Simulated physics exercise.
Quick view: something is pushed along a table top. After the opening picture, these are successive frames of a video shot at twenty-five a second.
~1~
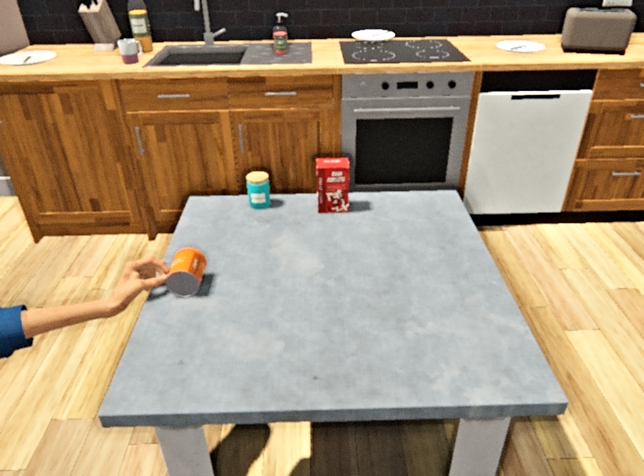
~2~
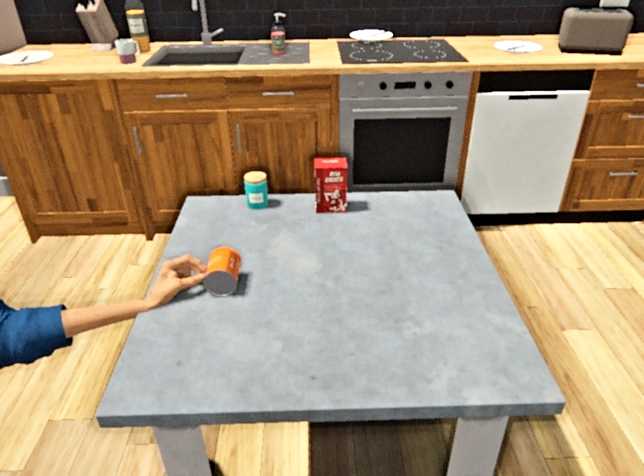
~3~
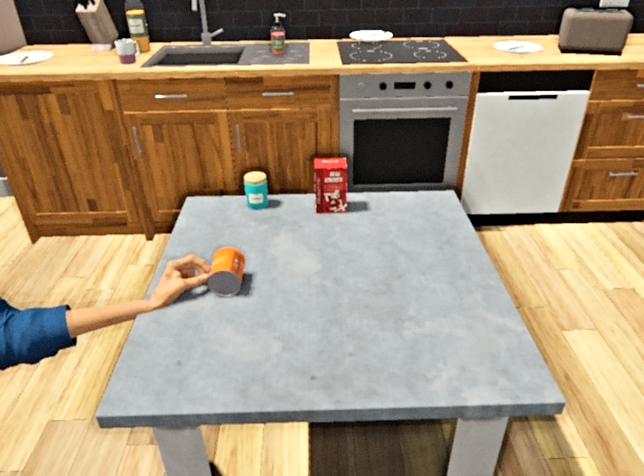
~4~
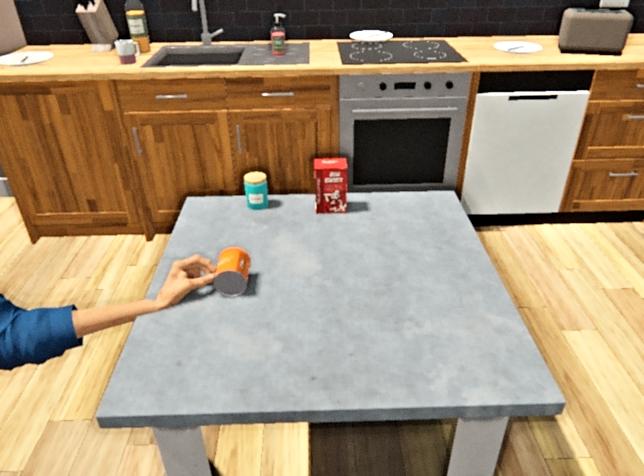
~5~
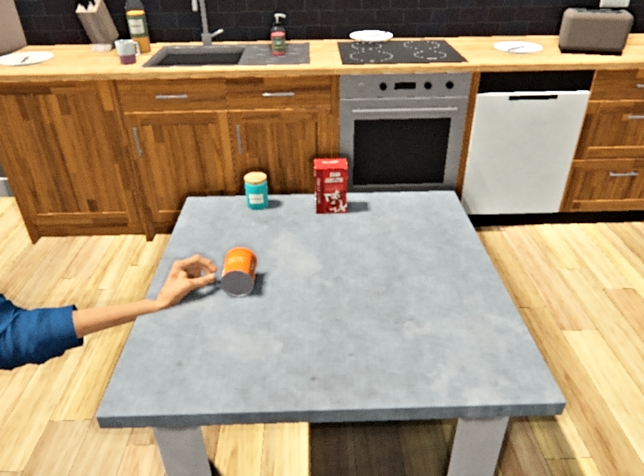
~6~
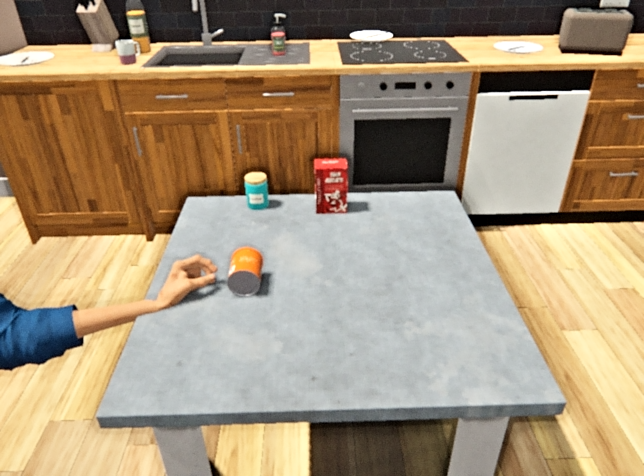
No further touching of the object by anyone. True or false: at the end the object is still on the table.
True.
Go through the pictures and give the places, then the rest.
The first picture shows under the hand; orange tin (187, 273).
The second picture shows under the hand; orange tin (223, 272).
The third picture shows under the hand; orange tin (227, 272).
The fourth picture shows orange tin (233, 272).
The fifth picture shows orange tin (240, 272).
The sixth picture shows orange tin (246, 272) moved a little.
Then, 0.20 s later than the last frame, orange tin moved about its own width near (274, 271).
Then, 0.50 s later than the last frame, orange tin moved well along near (308, 270).
Then, 0.90 s later than the last frame, orange tin moved well along near (336, 270).
When it is over, moved from the start, orange tin. End places, in pixels of the last picture, orange tin near (346, 270).
